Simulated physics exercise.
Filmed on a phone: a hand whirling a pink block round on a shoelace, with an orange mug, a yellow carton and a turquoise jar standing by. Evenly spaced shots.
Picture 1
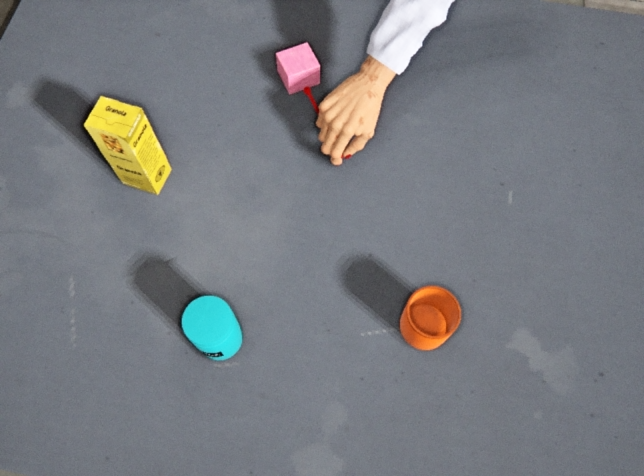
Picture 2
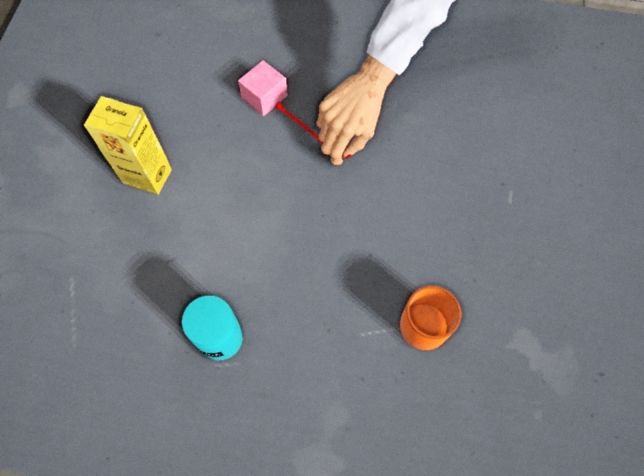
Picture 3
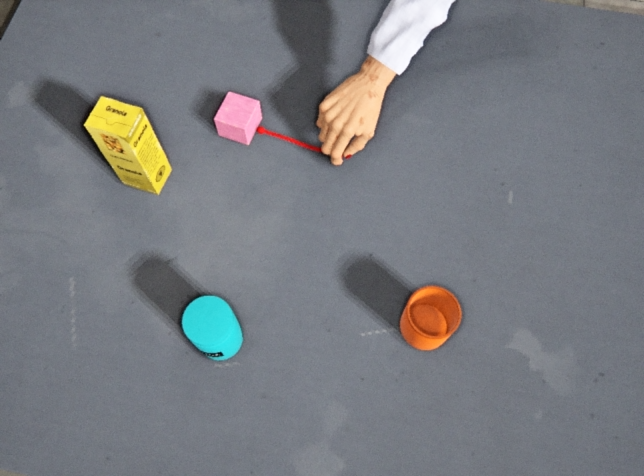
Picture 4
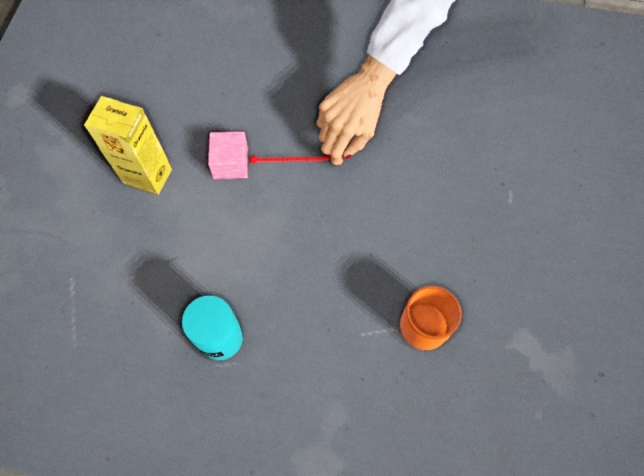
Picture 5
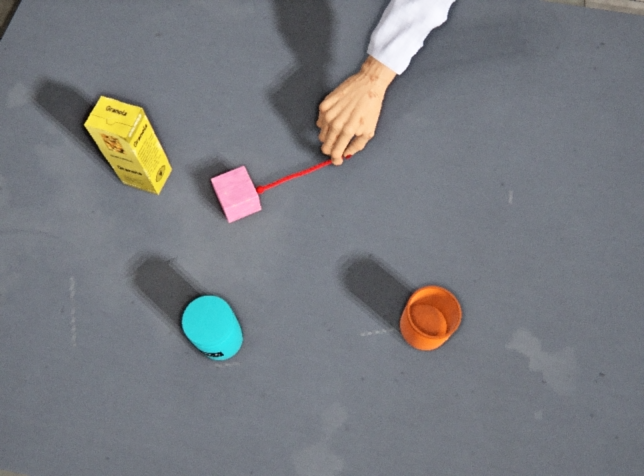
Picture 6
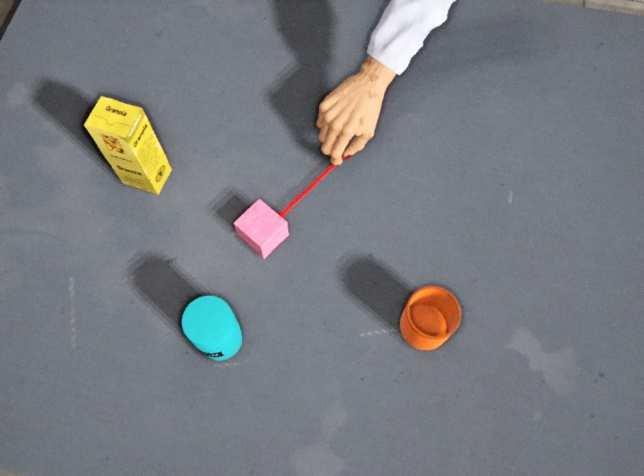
Pink block on a red cord swinging anticlockwise around a hand, passing between a yellow carton and an orange mug.
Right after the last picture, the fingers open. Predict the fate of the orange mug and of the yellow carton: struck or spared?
Orange mug - struck; yellow carton - spared.
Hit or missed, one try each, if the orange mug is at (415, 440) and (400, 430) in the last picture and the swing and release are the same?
Well, the first time it goes free and the second time it goes free.
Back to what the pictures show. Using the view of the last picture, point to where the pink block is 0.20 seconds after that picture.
At that time it is at about pixel (379, 314).
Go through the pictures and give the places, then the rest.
In the first frame, pink block (298, 59); orange mug (434, 312); yellow carton (113, 116); turquoise jar (207, 320).
In the second frame, pink block (262, 79).
In the third frame, pink block (237, 110).
In the fourth frame, pink block (226, 148).
In the fifth frame, pink block (234, 187).
In the sixth frame, pink block (260, 223); orange mug (434, 312); yellow carton (113, 116); turquoise jar (207, 320); going round anticlockwise.
Then, 0.08 s after the last picture, block near (337, 278).
Then, 0.20 s after the last picture, block near (379, 314); orange mug tapped.
At rest, block near (377, 317); orange mug tapped. The orange mug takes the knock and the yellow carton stays untouched.
